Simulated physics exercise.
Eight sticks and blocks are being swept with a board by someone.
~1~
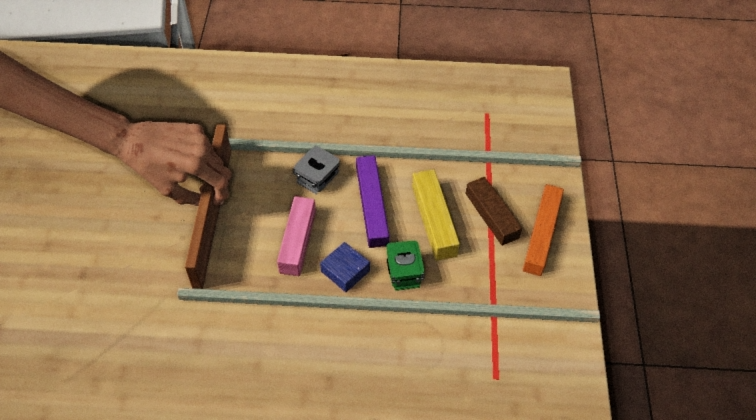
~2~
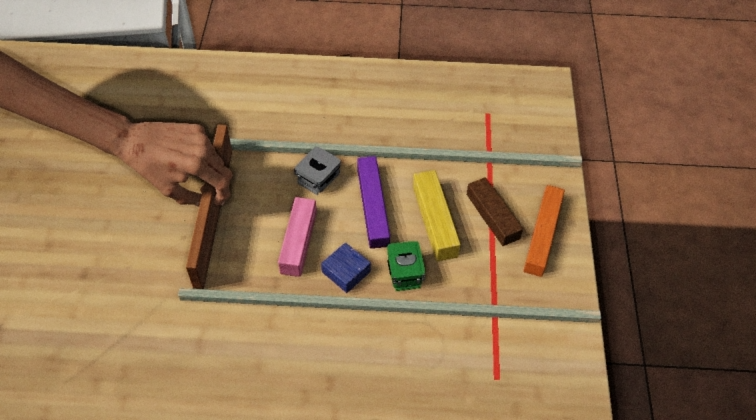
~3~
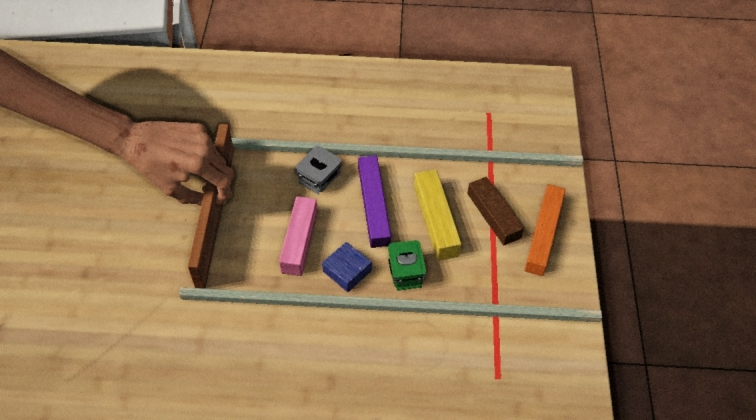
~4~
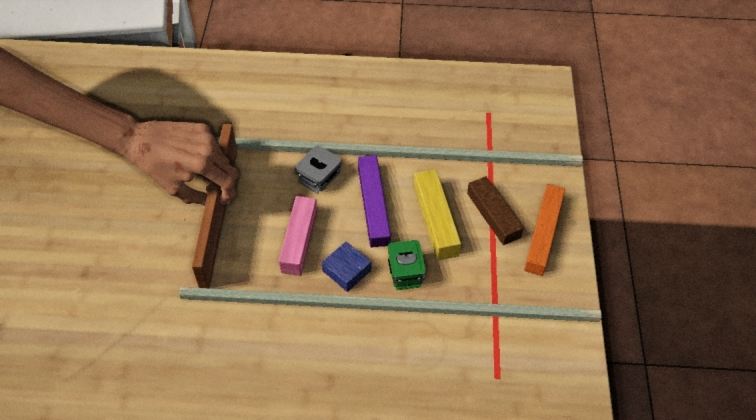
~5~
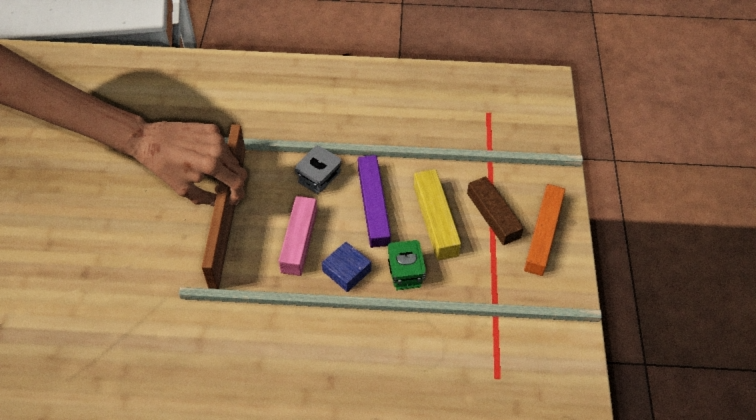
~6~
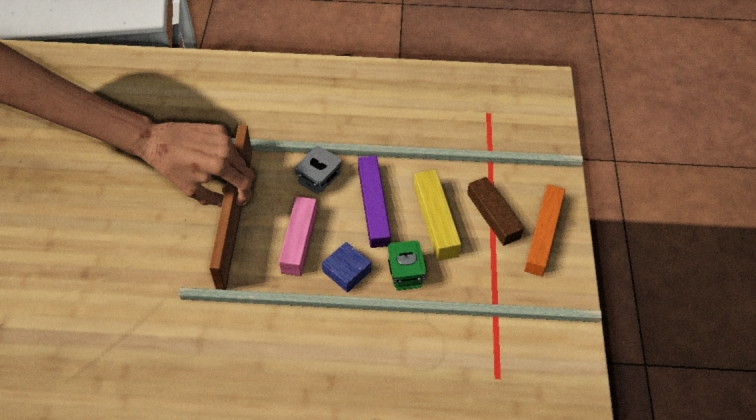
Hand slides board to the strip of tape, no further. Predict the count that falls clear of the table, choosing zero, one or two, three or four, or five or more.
What drops is a single piece or a pair.
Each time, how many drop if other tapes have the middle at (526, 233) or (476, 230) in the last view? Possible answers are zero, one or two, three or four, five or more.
Counts, in turn - 3 or 4; 1 or 2.
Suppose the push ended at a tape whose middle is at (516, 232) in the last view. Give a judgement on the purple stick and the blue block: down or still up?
Note: Purple stick lasts; blue block lasts.
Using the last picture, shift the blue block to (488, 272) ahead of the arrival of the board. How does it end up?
It simply keeps its place on top.
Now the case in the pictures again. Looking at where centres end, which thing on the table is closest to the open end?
That's the brown bar.
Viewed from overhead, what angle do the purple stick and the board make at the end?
It comes to around 0 degrees.
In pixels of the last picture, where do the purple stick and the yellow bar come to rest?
The purple stick comes to rest close to (535, 207), while the yellow bar rests close to (569, 212).
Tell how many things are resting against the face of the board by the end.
The number is 2.
Soon after, none off yet; orange bar at rest near (545, 229); brown bar at rest near (495, 211); yellow bar at rest near (436, 214).
Then, none off yet; orange bar at rest near (548, 229); brown bar moved a little near (514, 209); yellow bar moved about its own width near (494, 214).
At rest, the number that fall off is one or two; fallen, orange bar.
